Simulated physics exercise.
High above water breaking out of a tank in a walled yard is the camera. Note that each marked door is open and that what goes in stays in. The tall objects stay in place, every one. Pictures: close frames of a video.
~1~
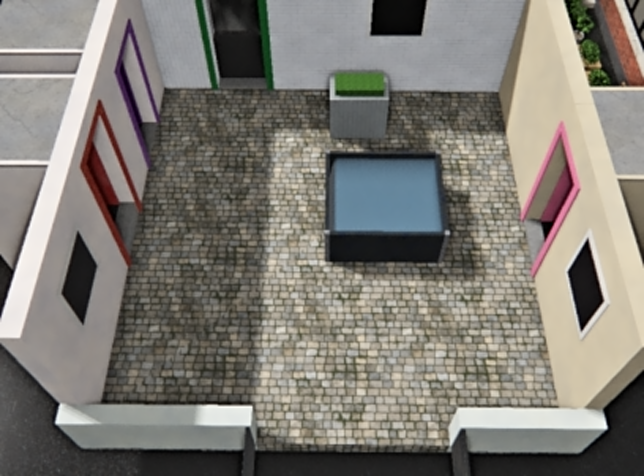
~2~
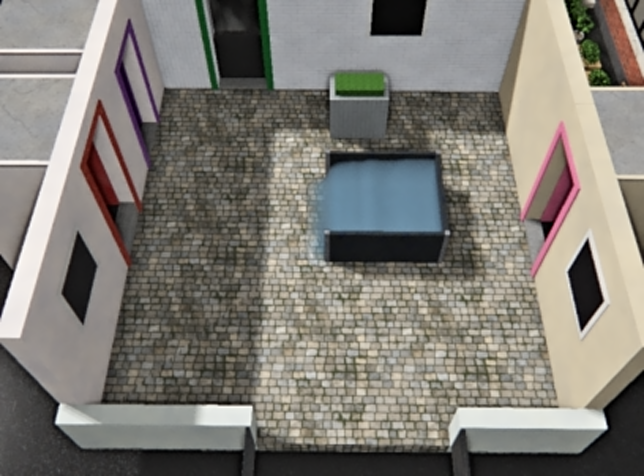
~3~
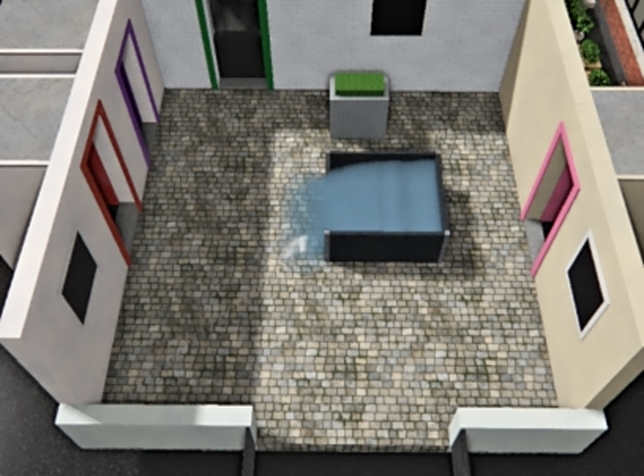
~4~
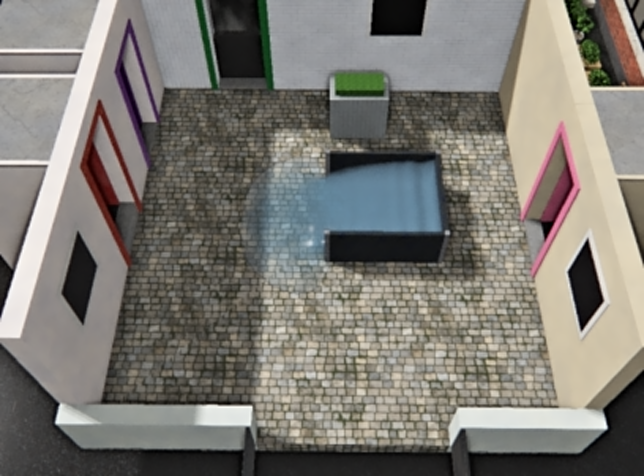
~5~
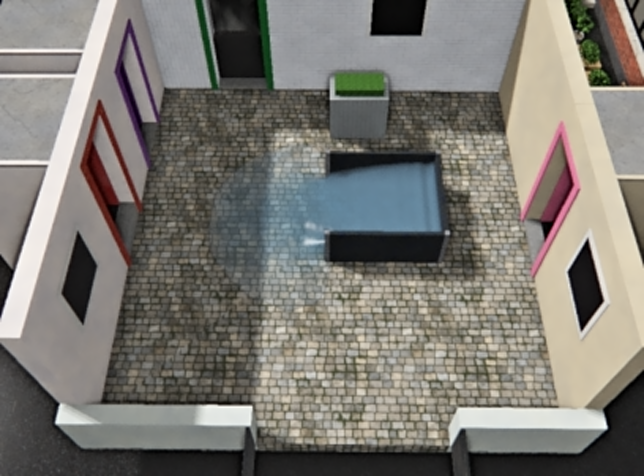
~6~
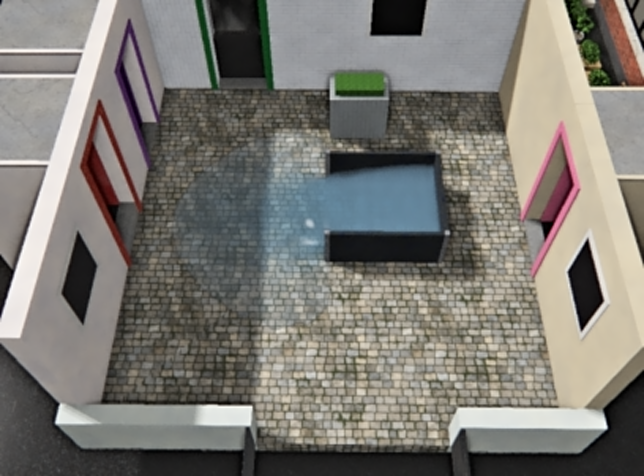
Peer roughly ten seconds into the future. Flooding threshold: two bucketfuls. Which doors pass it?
The red door does not pass it; the purple door passes it; the green door passes it; the pink door does not pass it.
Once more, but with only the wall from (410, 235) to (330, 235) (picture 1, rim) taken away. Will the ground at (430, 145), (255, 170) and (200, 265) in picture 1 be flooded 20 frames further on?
Following the listed order, the three come out not reached, not reached and not reached.
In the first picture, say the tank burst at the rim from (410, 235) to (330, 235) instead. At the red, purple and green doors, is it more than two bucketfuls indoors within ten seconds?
Going door by door, red falls below the limit, then purple falls below the limit, then green falls below the limit.
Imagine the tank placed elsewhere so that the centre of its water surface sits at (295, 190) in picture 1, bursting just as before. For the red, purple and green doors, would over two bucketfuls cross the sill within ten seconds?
I'd say the red door overshoots, the purple door overshoots and the green door overshoots.
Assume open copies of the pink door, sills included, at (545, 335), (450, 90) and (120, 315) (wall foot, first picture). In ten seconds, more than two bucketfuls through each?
Door by door: Ends up below, ends up below, ends up above.
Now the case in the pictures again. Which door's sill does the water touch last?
Result: The one in pink.
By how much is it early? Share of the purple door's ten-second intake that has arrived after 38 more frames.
Estimated share: About 95 %.
A moment on, water covers 35 % of the floor; the red door wet at the sill, nothing in, the purple door under two buckets in, the green door not reached, the pink door not reached.
Next, water covers 40 % of the floor; the red door wet at the sill, nothing in, the purple door over two buckets in, the green door wet at the sill, nothing in, the pink door not reached.
Then, water covers 45 % of the floor; the red door under two buckets in, the purple door far over two buckets in, the green door under two buckets in, the pink door not reached.
Later, water covers 80 % of the floor; the red door under two buckets in, the purple door far over two buckets in, the green door over two buckets in, the pink door not reached.
In the end, water covers 95 % of the floor; the red door under two buckets in, the purple door far over two buckets in, the green door over two buckets in, the pink door wet at the sill, nothing in.
